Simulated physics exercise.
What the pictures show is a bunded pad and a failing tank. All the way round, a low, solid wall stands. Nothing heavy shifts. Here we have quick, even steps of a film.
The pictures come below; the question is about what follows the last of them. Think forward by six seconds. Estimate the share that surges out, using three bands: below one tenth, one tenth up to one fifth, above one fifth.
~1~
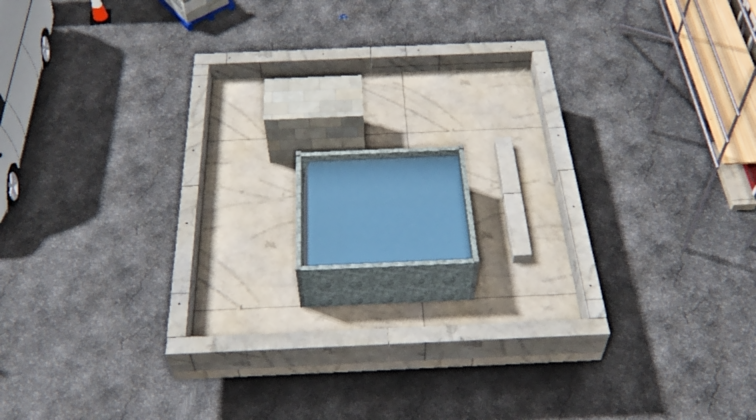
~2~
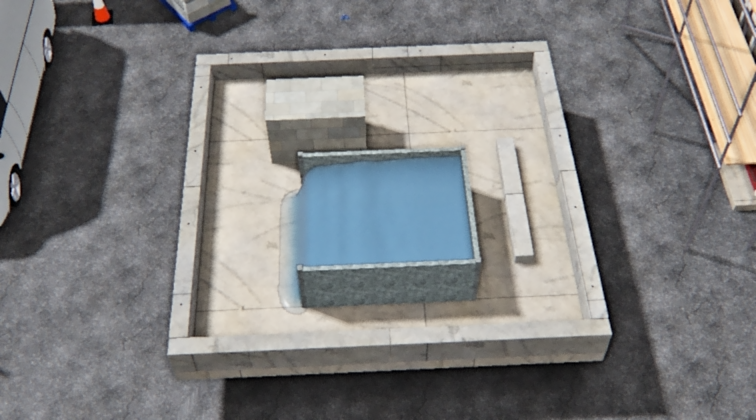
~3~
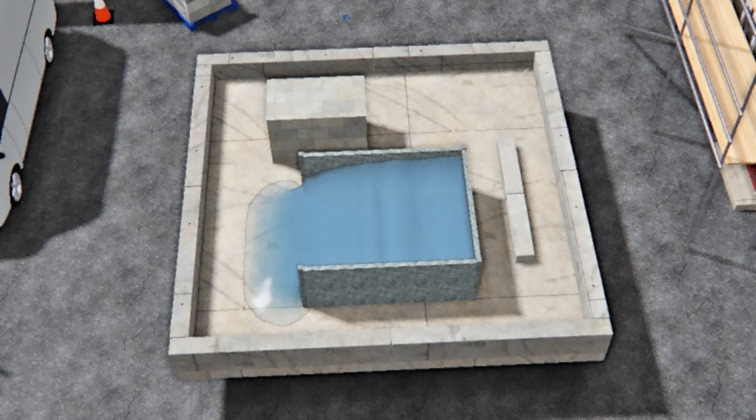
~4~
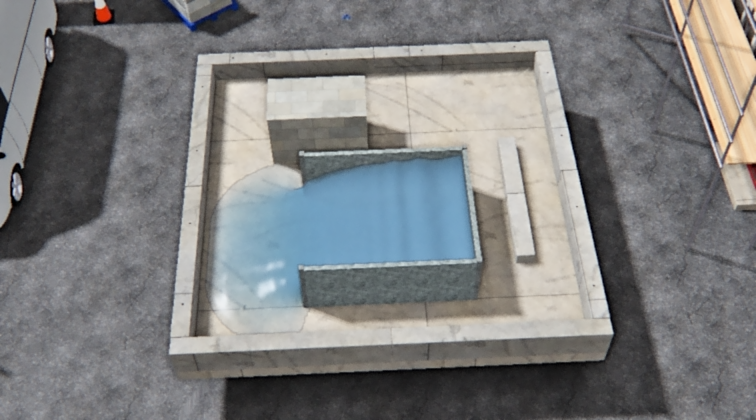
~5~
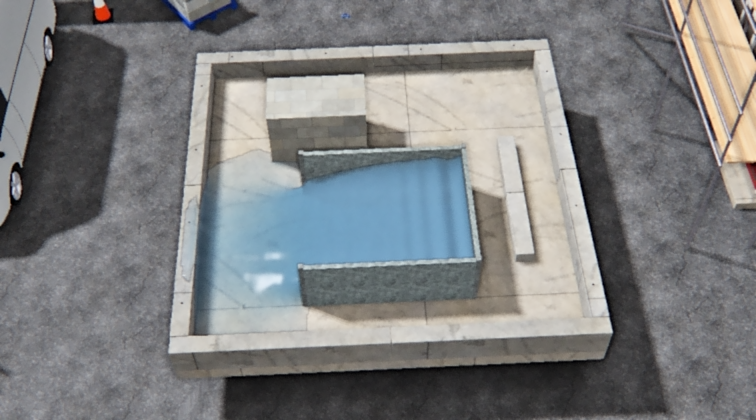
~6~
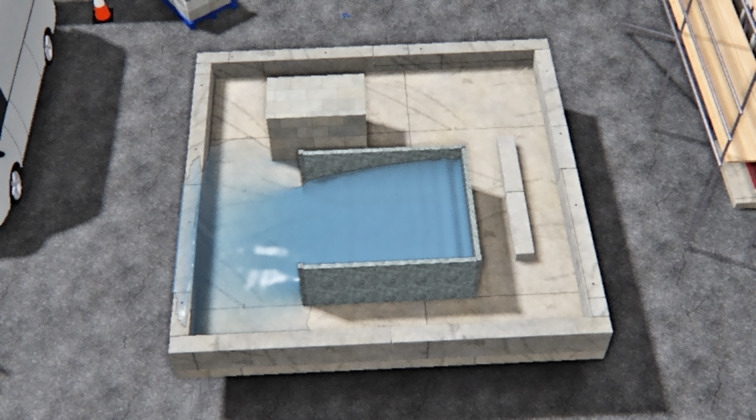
The loss will land in the tenth-to-fifth band.
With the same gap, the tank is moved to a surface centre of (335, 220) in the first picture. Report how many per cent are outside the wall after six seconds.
About 18 per cent.
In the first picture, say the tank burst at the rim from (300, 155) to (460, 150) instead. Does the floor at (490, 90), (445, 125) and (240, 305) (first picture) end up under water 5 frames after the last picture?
Taking them as listed, I'd say drenched, drenched and unwetted.
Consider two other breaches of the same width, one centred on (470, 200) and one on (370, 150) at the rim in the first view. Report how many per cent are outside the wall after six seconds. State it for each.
I'd put it at close to 10 per cent for the first and close to 4 per cent for the second.
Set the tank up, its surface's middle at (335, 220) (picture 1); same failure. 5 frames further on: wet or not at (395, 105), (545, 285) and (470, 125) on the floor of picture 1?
First left untouched, then left untouched, and last left untouched.
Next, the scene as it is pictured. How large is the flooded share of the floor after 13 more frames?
Roughly 50 percent, I'd say.
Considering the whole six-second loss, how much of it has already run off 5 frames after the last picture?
That comes to 30 per cent, as I work it out.
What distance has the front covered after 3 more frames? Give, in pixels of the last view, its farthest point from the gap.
My best guess is about (214, 96).
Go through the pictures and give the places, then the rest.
Still water in the tank at (383, 209), in the first frame.
Water pours out at (306, 237) and has run to (293, 306), in the second frame.
The front is at (275, 318), out from the gap at (307, 238), in the third frame.
Water pours out at (307, 239) and has run to (238, 328), in the fourth frame.
Water pours out at (307, 238) and has run to a hidden place, in the fifth frame.
The front is at (210, 151), out from the gap at (307, 238), in the sixth frame.
A moment on, water covers 25 % of the floor; the low wall has let 0 % over.
Next, water covers 30 % of the floor; the low wall has let 4 % over.
Then, water covers 45 % of the floor; the low wall has let 11 % over.
Later, water covers 70 % of the floor; the low wall has let 12 % over.
In the end, water covers 80 % of the floor; the low wall has let 12 % over.
